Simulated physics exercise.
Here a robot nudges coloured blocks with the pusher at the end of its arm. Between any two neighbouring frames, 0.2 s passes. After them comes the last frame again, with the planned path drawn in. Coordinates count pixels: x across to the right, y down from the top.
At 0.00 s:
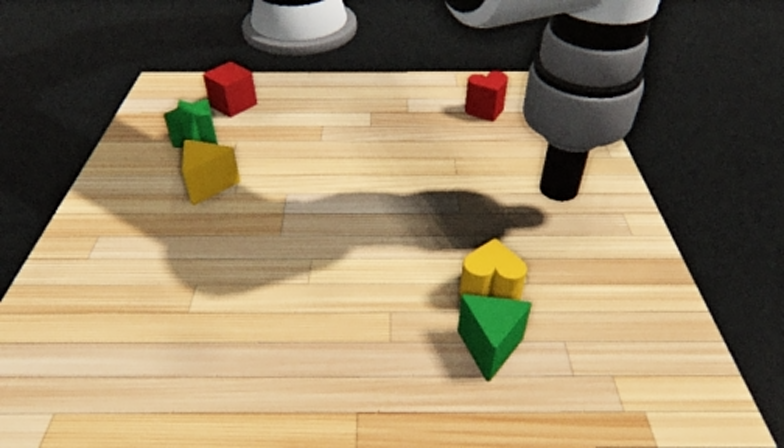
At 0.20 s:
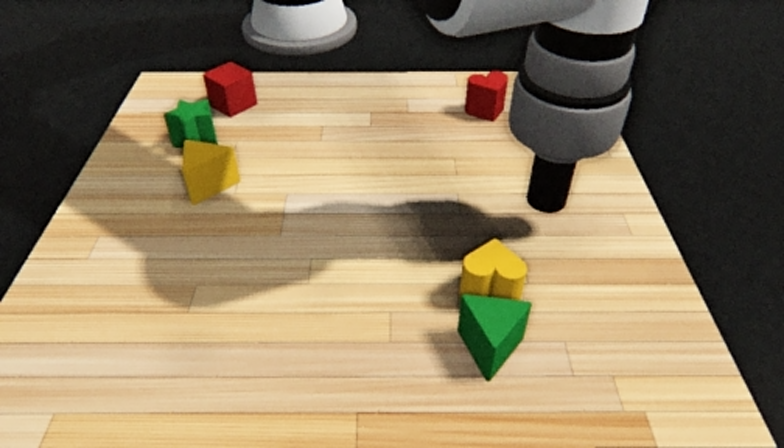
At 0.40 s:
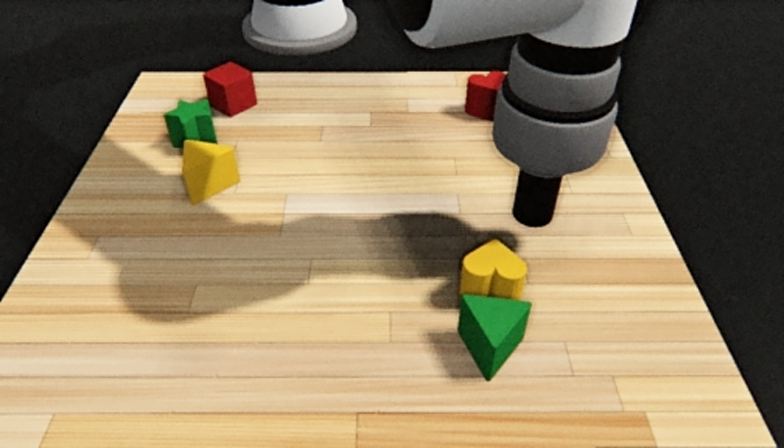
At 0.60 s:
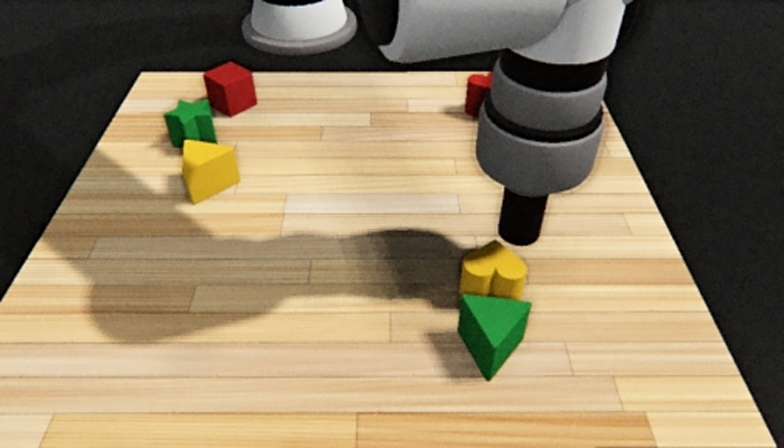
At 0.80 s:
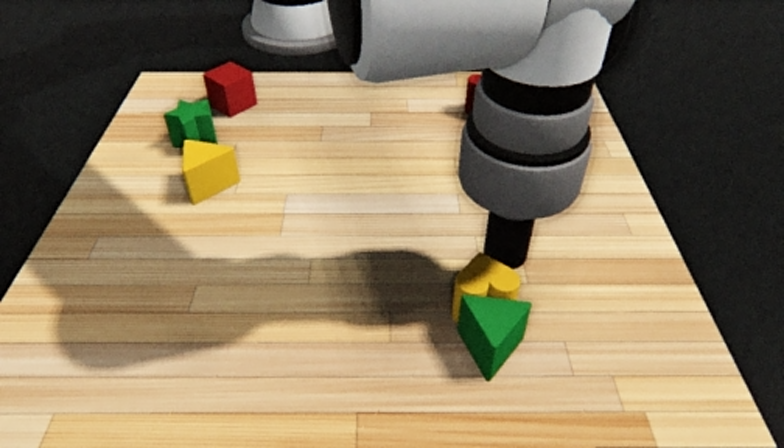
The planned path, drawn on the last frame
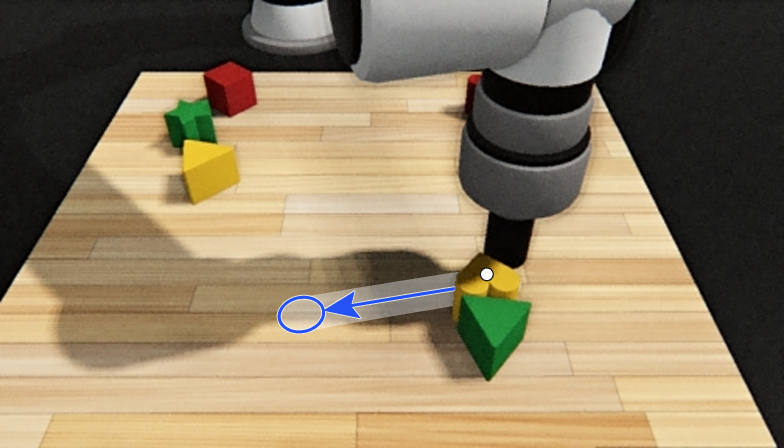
The robot arm's dark pusher moves steadily down and to the left over the wooden tabletop, approaching the yellow heart-shaped block beside the green three-sided block. It then reaches the yellow block and nudges it slightly left, while the green block and the other blocks farther back stay still.
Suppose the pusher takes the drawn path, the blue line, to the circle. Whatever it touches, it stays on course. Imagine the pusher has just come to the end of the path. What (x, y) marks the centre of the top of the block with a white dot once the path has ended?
The centre of its top face lies at (442, 292).
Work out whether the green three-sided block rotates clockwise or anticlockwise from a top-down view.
Rotation: Counter-clockwise.
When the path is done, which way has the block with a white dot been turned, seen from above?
Rotates counter-clockwise.
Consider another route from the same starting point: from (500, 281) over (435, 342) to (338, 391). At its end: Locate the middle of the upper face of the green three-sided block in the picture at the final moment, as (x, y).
The middle of its upper face should be somewhere near (491, 356).
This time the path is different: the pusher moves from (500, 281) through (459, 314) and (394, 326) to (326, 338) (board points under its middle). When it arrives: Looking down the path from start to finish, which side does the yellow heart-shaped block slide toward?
Shifted left.
The drawn path runs in a line from (500, 281) to (301, 314); the dot is on the yellow heart-shaped block.
The first path, step by step. One third of the way, pusher at (437, 265); yellow heart-shaped block at (443, 292), turned 55° anticlockwise; green three-sided block at (492, 322), turned 35° anticlockwise.
Two thirds of the way, pusher at (369, 276); yellow heart-shaped block at (442, 292), turned 60° anticlockwise; green three-sided block at (492, 322), turned 35° anticlockwise.
At the end, pusher at (297, 288); yellow heart-shaped block at (442, 292), turned 60° anticlockwise; green three-sided block at (492, 322), turned 35° anticlockwise.
